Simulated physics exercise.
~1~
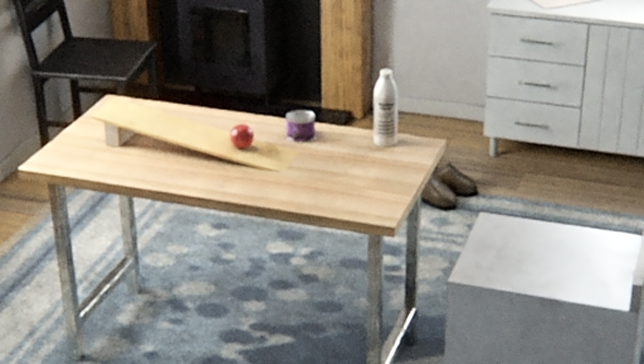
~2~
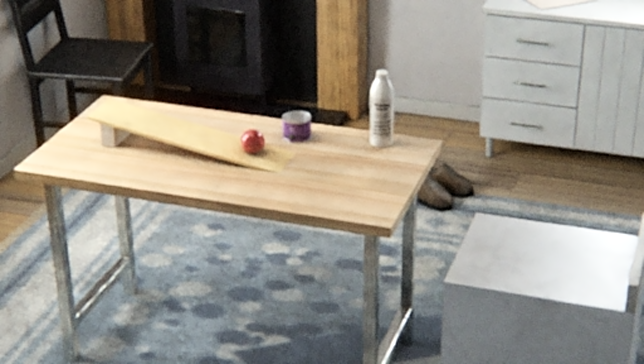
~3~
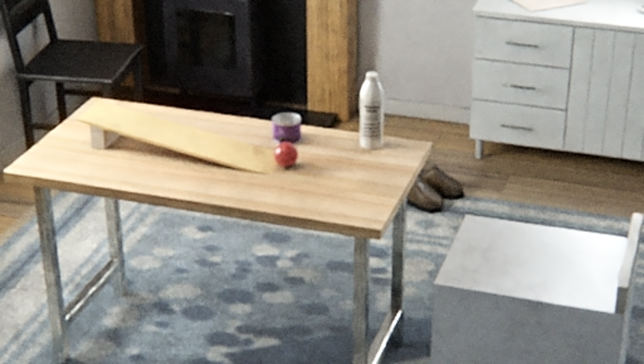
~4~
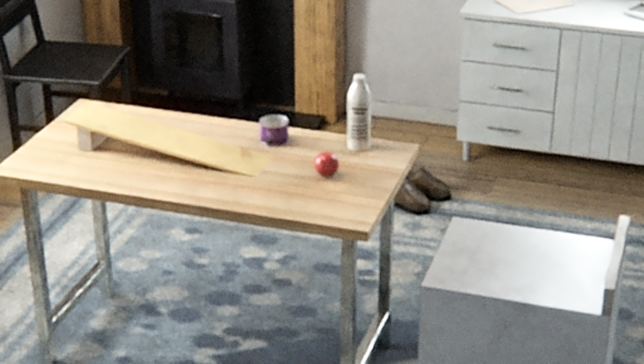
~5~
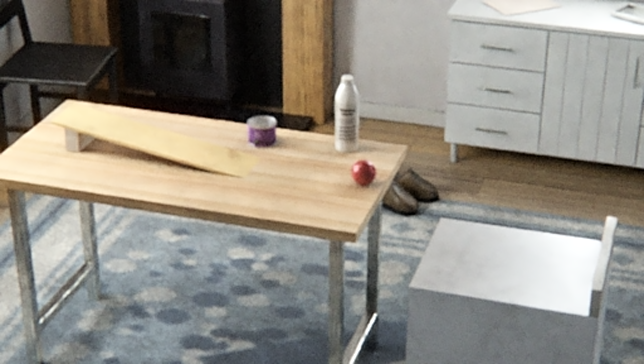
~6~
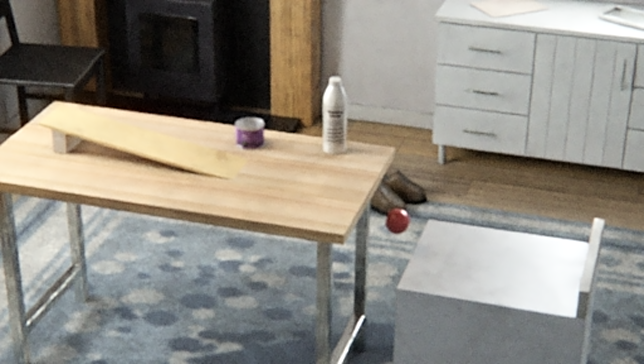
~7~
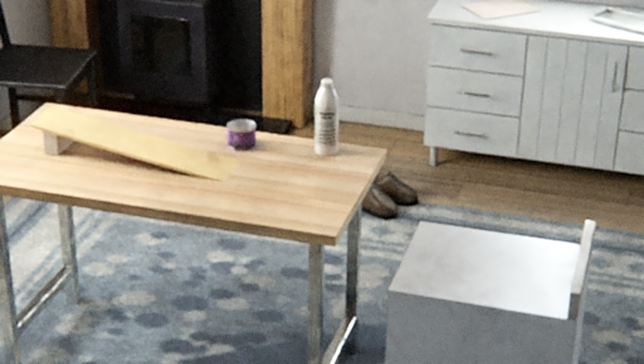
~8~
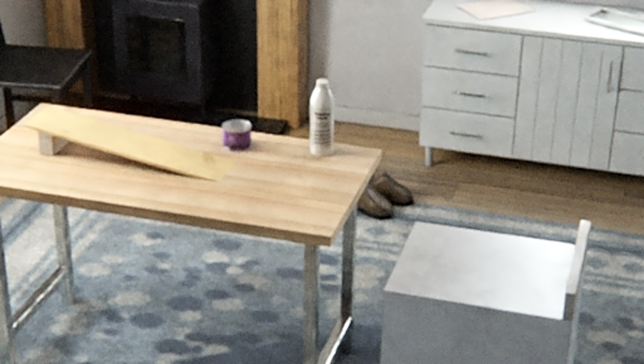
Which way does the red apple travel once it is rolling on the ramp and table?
The red apple travels to the right, down the ramp, across the tabletop and off the table's right end.
